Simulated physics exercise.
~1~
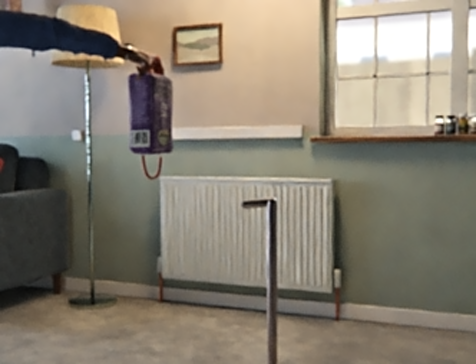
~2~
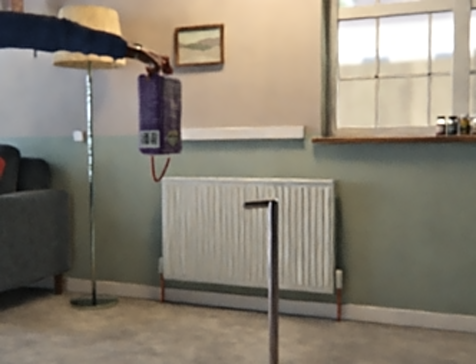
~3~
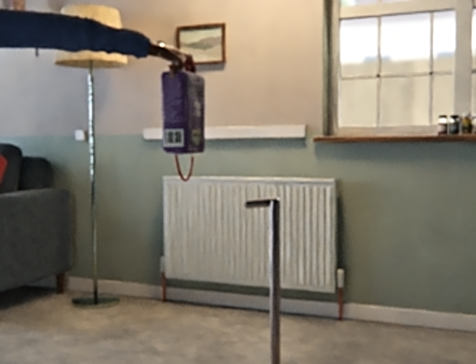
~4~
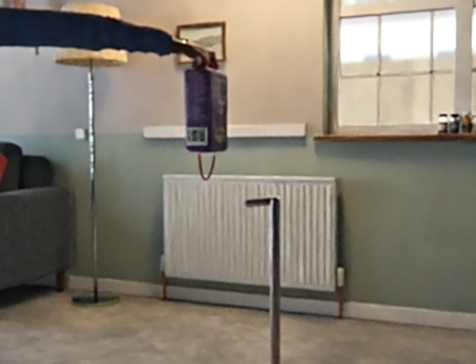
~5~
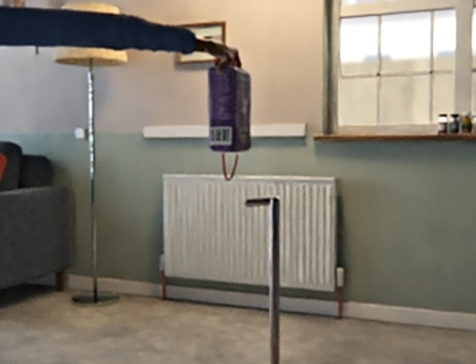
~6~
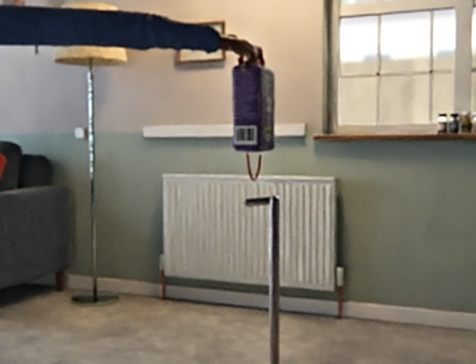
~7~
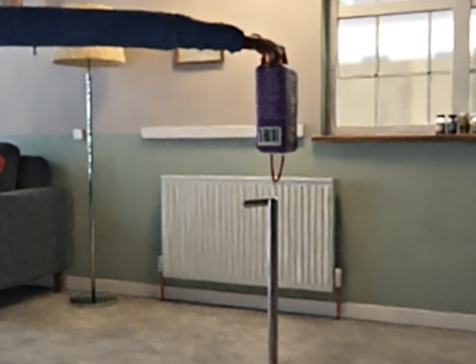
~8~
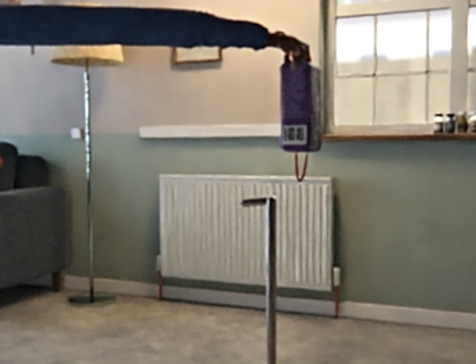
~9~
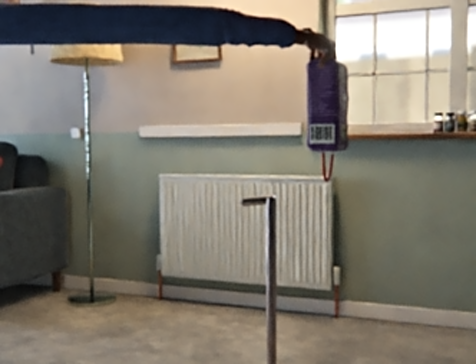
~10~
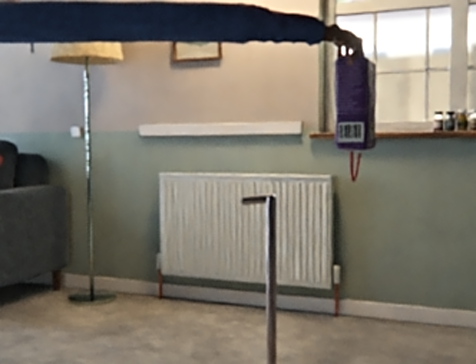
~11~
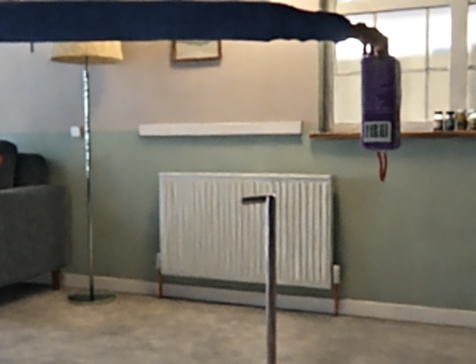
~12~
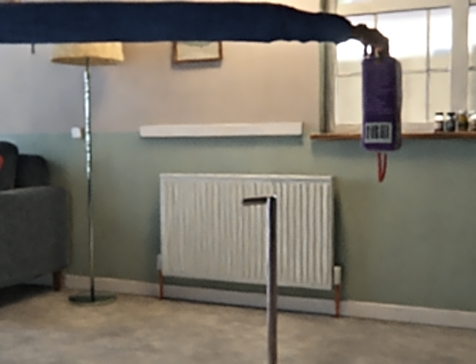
A purple sack with a red loop dangling beneath it hangs from the end of a dark blue-sleeved arm reaching in from the left, in a room seen from a slightly swaying, hand-held view. A short metal post with a small bar at its top stands in front of a white radiator, with a lamp and grey sofa to the left and a window to the right. The arm carries the upright sack steadily rightward, nearing the post and then passing above it. Nothing catches the loop, and the sack ends hanging still before the window, clear of the post.
